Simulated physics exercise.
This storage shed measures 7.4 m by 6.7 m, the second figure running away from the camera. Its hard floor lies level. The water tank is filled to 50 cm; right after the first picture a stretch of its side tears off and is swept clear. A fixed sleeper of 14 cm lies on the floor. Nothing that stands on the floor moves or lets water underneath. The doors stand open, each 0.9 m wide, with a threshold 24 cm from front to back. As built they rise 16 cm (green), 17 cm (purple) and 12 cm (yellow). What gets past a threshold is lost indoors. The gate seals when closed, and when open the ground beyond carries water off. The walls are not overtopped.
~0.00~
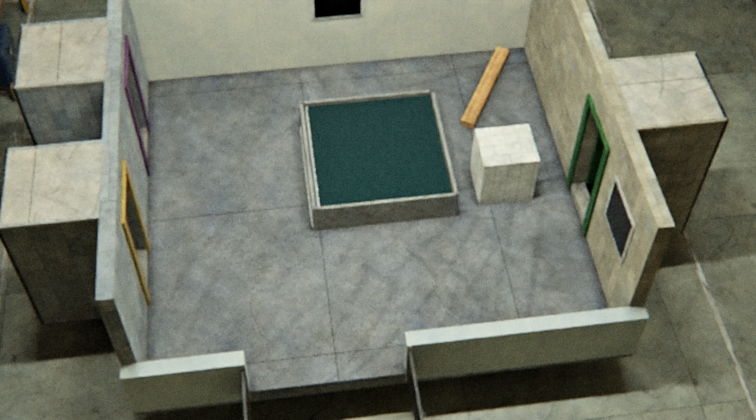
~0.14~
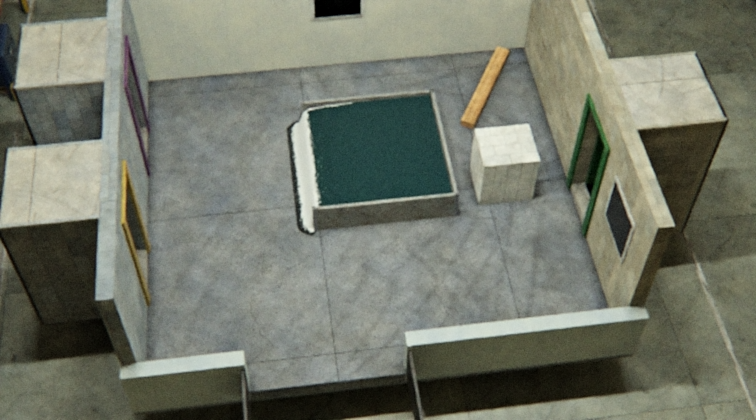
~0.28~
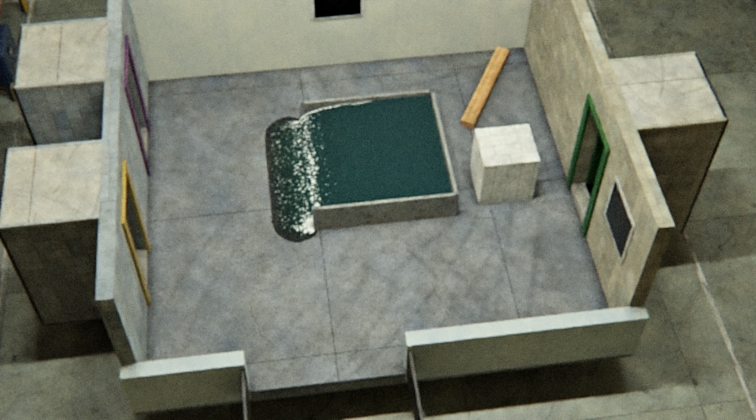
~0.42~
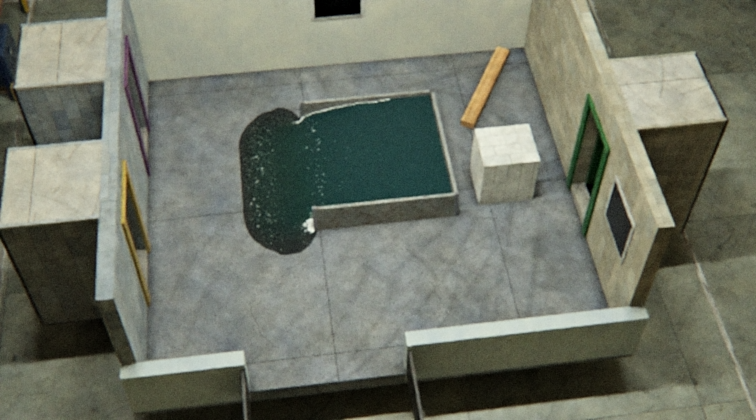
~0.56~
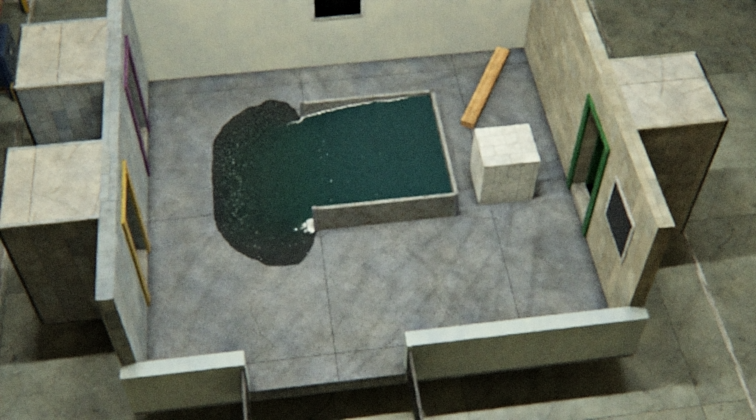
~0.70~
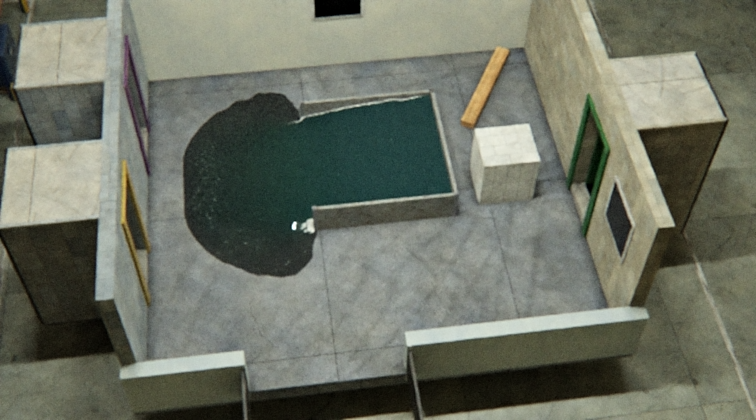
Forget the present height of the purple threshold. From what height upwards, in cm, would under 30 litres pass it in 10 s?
Close to 21 cm is just enough.
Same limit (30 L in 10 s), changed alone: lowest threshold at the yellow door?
Roughly 13.5 cm at yellow.
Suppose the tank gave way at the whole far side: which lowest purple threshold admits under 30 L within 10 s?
Then roughly 10.0 cm.
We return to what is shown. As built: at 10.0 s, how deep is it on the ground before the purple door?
Some 5.0 cm.
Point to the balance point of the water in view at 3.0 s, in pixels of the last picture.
Around (248, 183).
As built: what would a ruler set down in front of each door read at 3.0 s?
In cm: Green 0, purple 26, yellow 19.
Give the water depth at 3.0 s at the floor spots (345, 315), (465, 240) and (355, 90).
Roughly 0, 0 and 0 cm, in turn.
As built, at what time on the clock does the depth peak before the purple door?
Around 2.6 s.
After 1.4 s water covers 30 % of the floor, deepest (32 cm) near (149, 197); 24 cm at the purple door, 1 litre in over its 17 cm threshold.
After 3.0 s water covers 35 % of the floor, deepest (36 cm) near (149, 82); 26 cm at the purple door, 54 litres in over its 17 cm threshold.
After 10.0 s water covers 95 % of the floor, deepest (12 cm) near (377, 88); 5 cm at the purple door, 75 litres in over its 17 cm threshold.
At the purple door as built, the water arrived by 1.0 s and peaked near 28 cm at 2.6 s.
Run again over the same 10 s with other heights there, 50 litres in over 19 cm, 6 litres over 25.5 cm. The limit of 30 litres is kept from about 21 cm up.
